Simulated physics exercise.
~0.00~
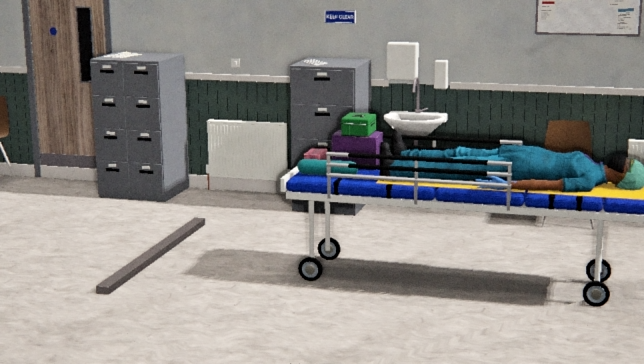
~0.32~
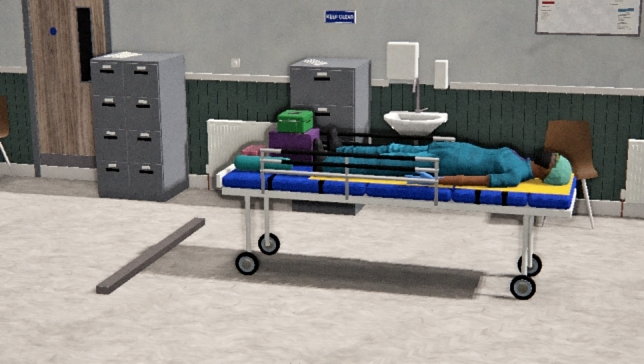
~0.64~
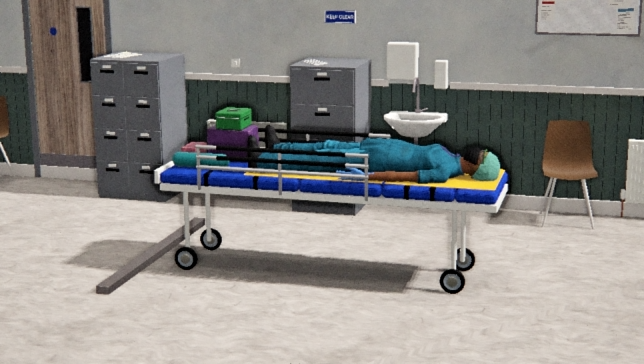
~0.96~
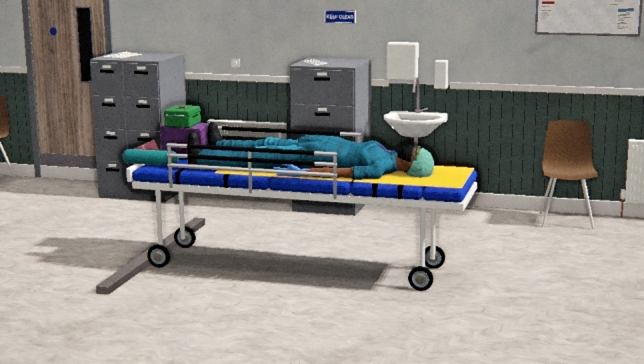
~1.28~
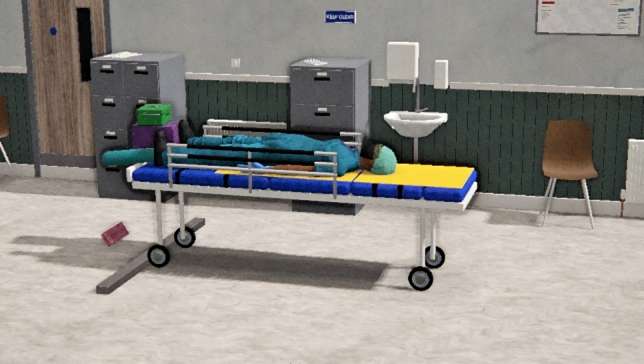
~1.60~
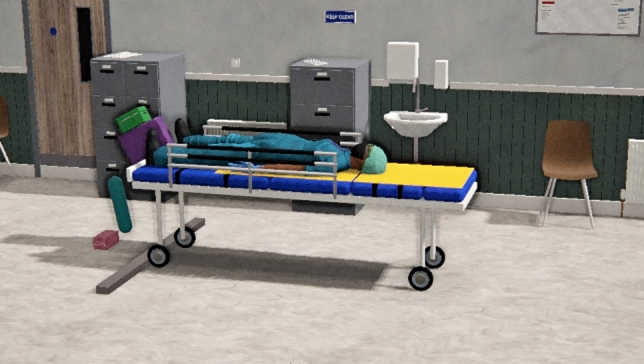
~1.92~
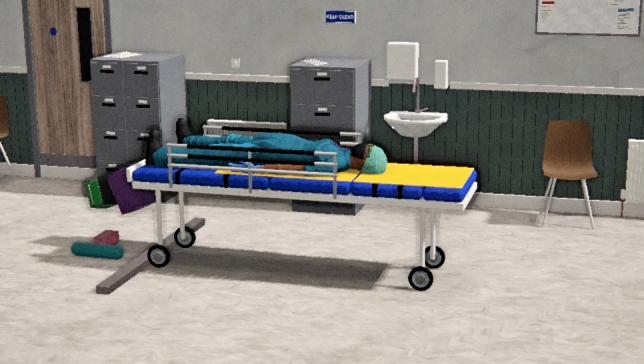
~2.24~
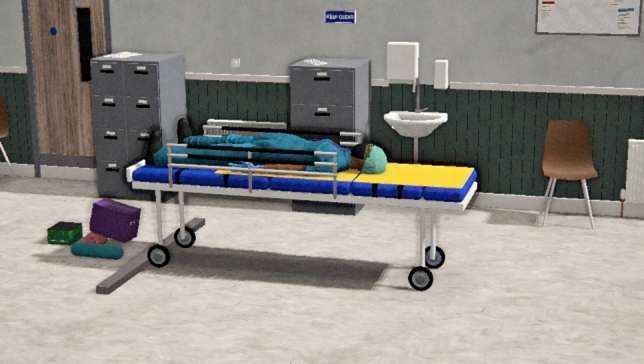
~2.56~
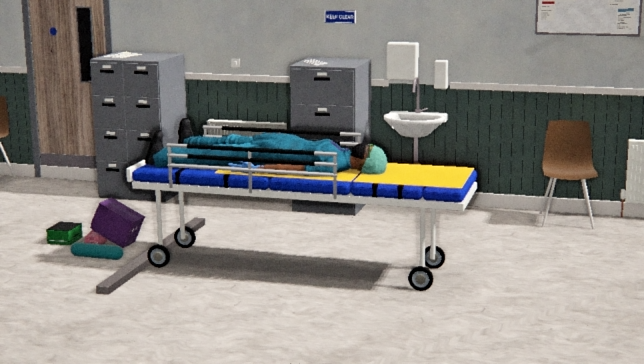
A patient in teal with a green cap lies on a blue and yellow transfer trolley, seen from the side in a clinic room with grey cabinets, a sink and a brown chair. The trolley rolls left, feet first, carrying a green case on a purple holdall, a teal gas bottle and a pink glove box. It stops abruptly at a dark floor sill, and the patient slides toward the foot end. The pink box tumbles off first, then the teal bottle, then the holdall and green case. All four lie on the floor at left, while the patient stays aboard.
